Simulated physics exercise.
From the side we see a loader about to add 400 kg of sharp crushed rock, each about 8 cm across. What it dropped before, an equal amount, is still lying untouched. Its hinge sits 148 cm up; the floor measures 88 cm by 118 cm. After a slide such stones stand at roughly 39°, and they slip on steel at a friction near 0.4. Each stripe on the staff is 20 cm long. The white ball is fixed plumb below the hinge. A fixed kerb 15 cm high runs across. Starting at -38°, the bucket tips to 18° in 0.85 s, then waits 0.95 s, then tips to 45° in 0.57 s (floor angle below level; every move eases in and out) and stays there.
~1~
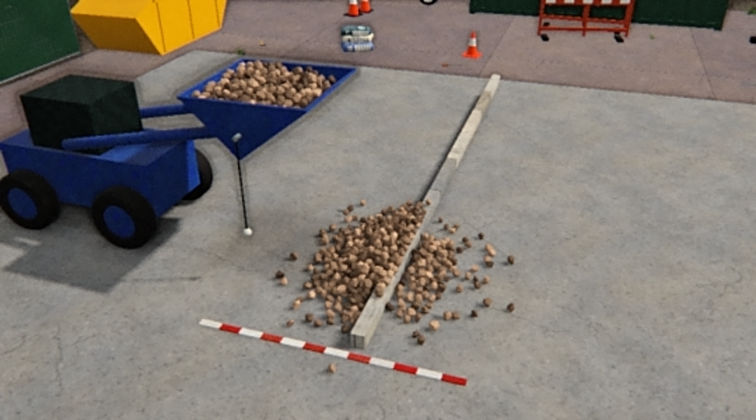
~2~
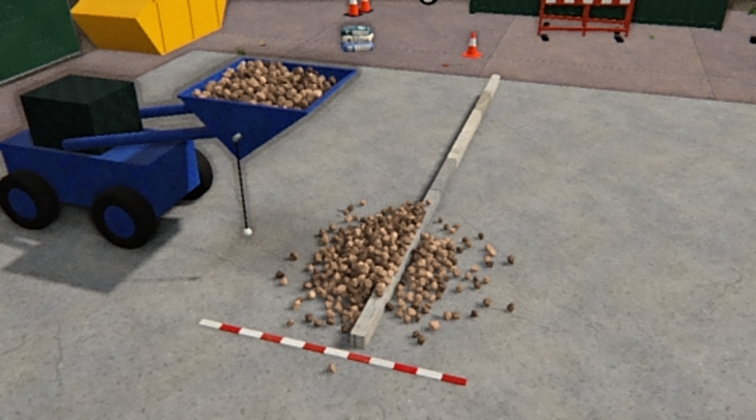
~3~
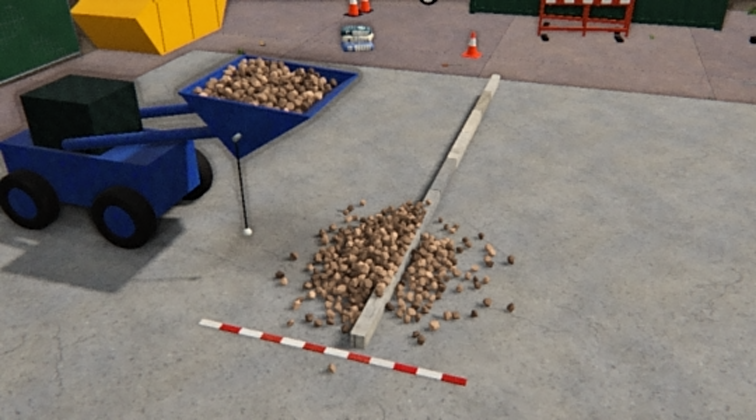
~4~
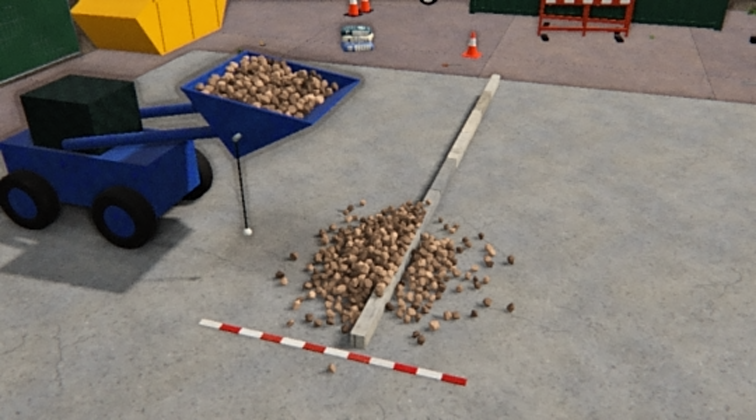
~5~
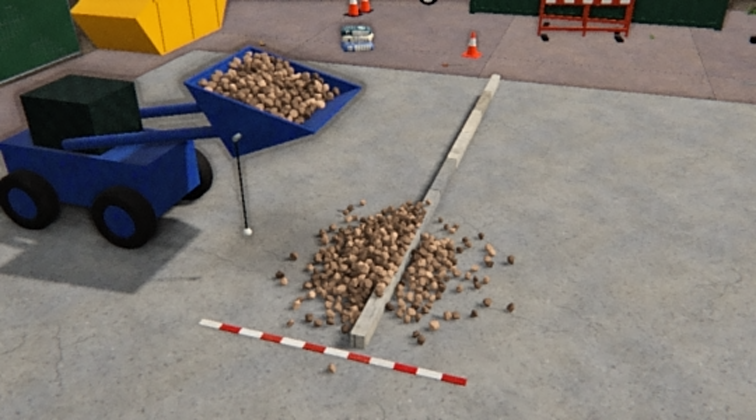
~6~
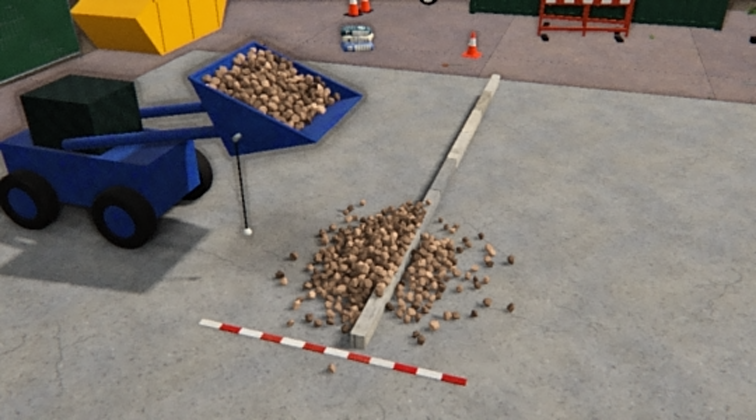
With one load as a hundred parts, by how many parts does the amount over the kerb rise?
Roughly 5 per cent of a load more.
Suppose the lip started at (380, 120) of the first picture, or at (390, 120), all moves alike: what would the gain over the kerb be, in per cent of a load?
Near 75 per cent from the first place, 90 from the second.
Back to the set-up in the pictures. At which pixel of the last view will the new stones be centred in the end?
Around (348, 241).
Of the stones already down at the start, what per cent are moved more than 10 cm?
Roughly 5 per cent of them.
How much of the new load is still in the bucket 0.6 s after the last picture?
It holds some 100 per cent.
Then, 0.3 s after the last picture the floor is at 9°; in per cent of one load, 100 in the bucket, 81 on this side of the kerb, 19 over the kerb; the foremost stones are at (492, 279).
Then, 0.6 s after the last picture the floor is at 18°; in per cent of one load, 99 in the bucket, 82 on this side of the kerb, 19 over the kerb; the foremost stones are at (492, 279).
Then, 2.5 s after the last picture the floor is at 45°; in per cent of one load, 0 in the bucket, 175 on this side of the kerb, 24 over the kerb; the foremost stones are at (492, 279).
Then, 5.1 s after the last picture the floor is at 45°; in per cent of one load, 0 in the bucket, 176 on this side of the kerb, 24 over the kerb; the foremost stones are at (492, 279). Net gain over the kerb, 5.
